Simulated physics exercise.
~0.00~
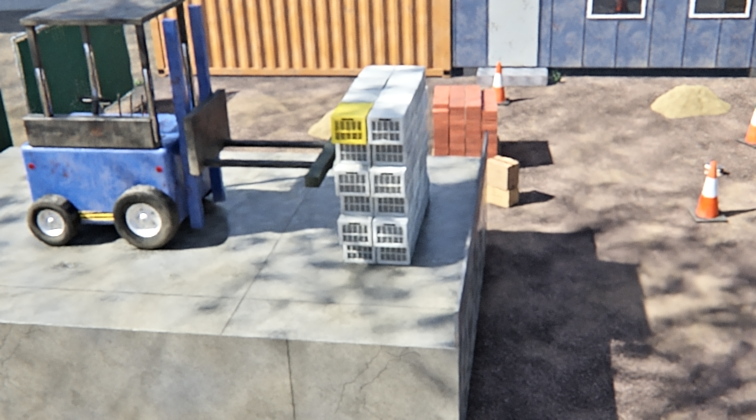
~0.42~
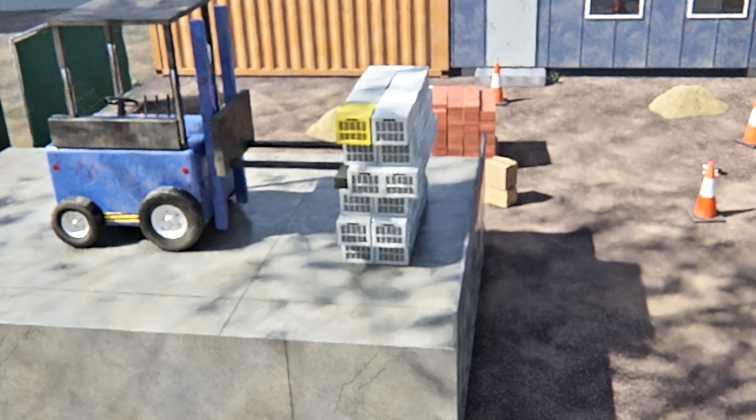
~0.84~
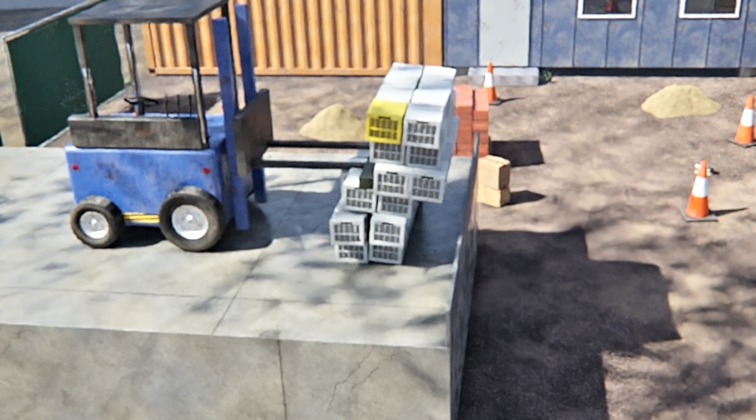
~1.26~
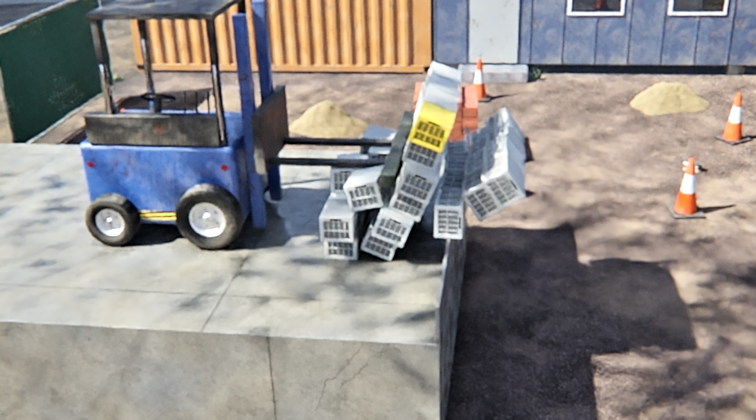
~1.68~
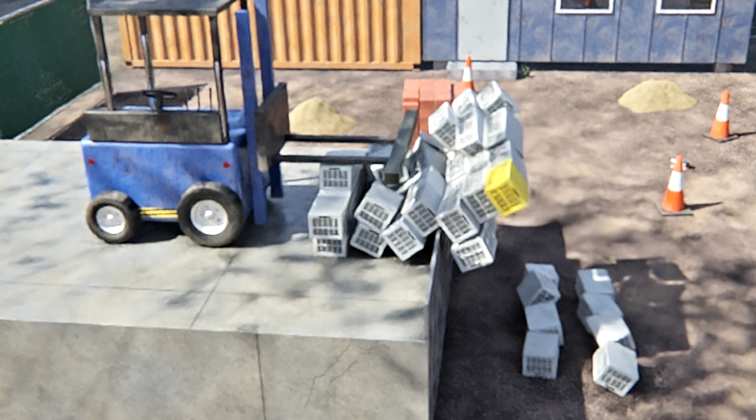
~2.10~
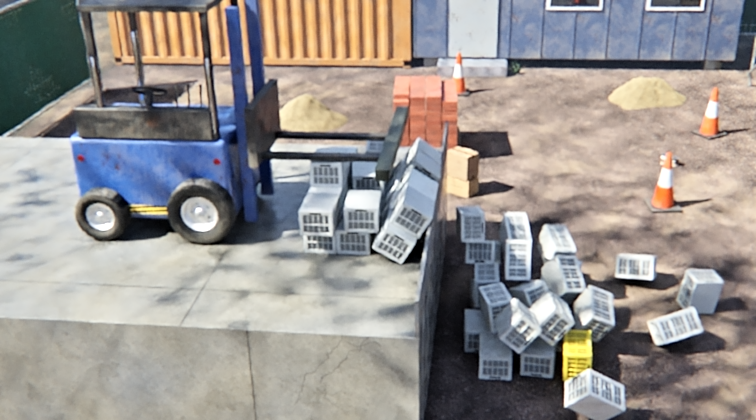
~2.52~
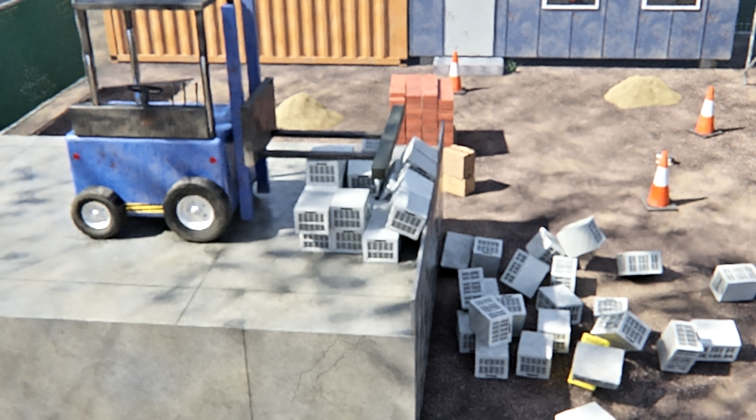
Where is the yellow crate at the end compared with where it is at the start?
At the start the yellow crate sits at the top of the stack on the platform. At the end it lies farther right and lower down, on the ground among the fallen crates.
